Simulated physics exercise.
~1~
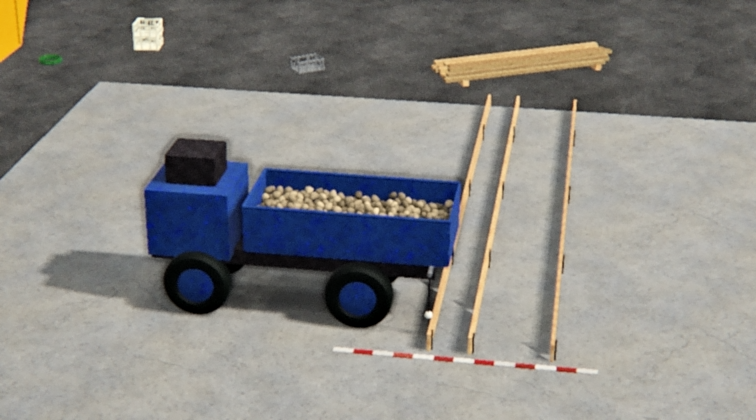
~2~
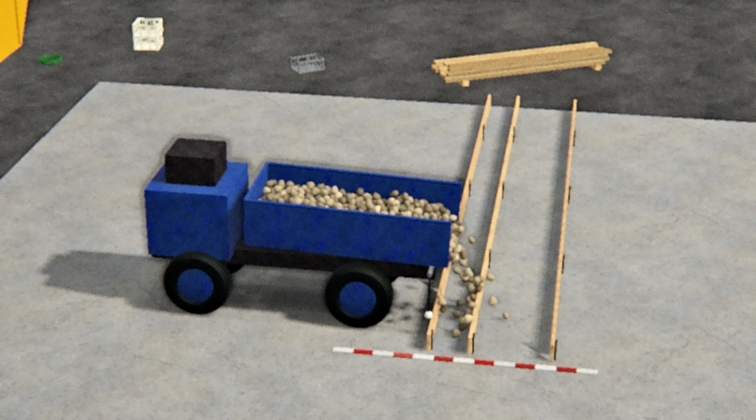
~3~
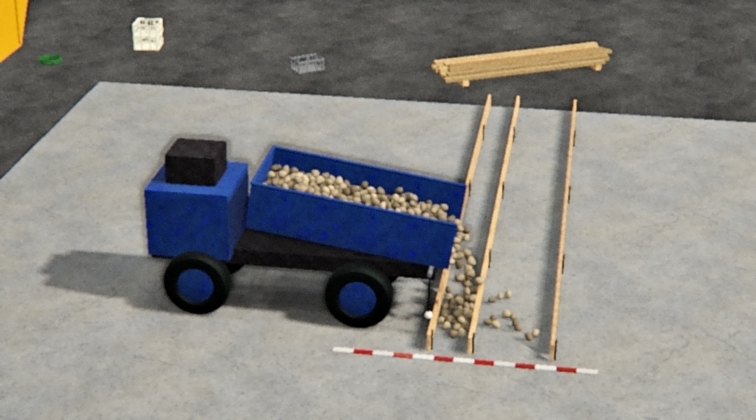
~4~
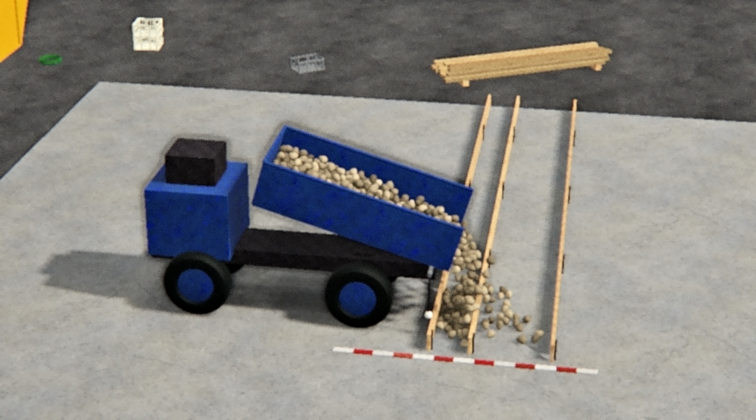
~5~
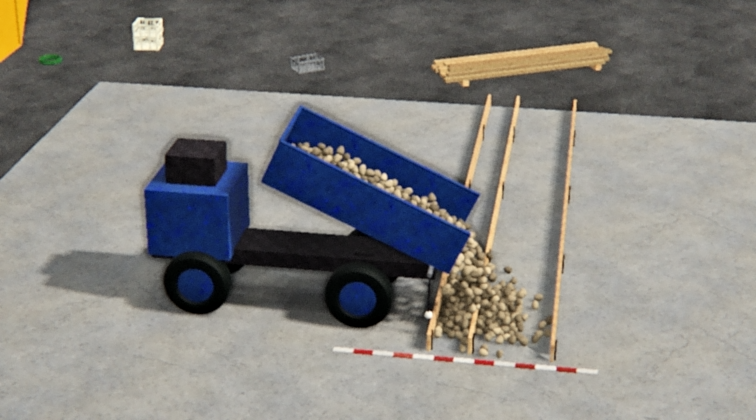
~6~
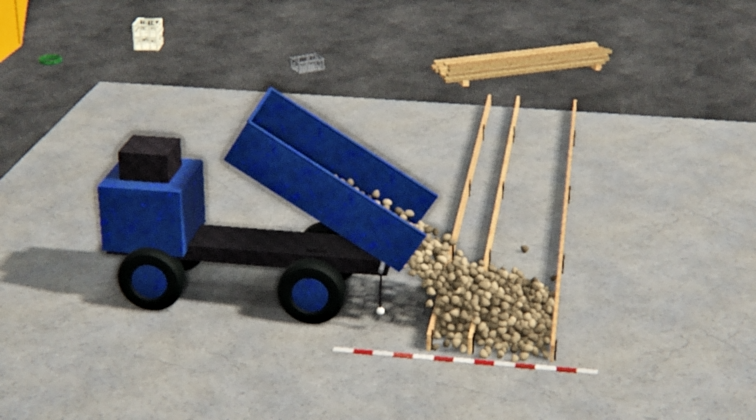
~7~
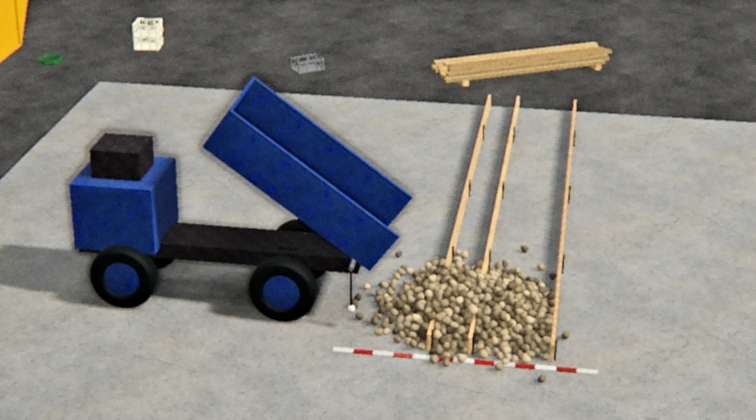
A blue tipper raises its body, pours stones over the boards, and draws away left.
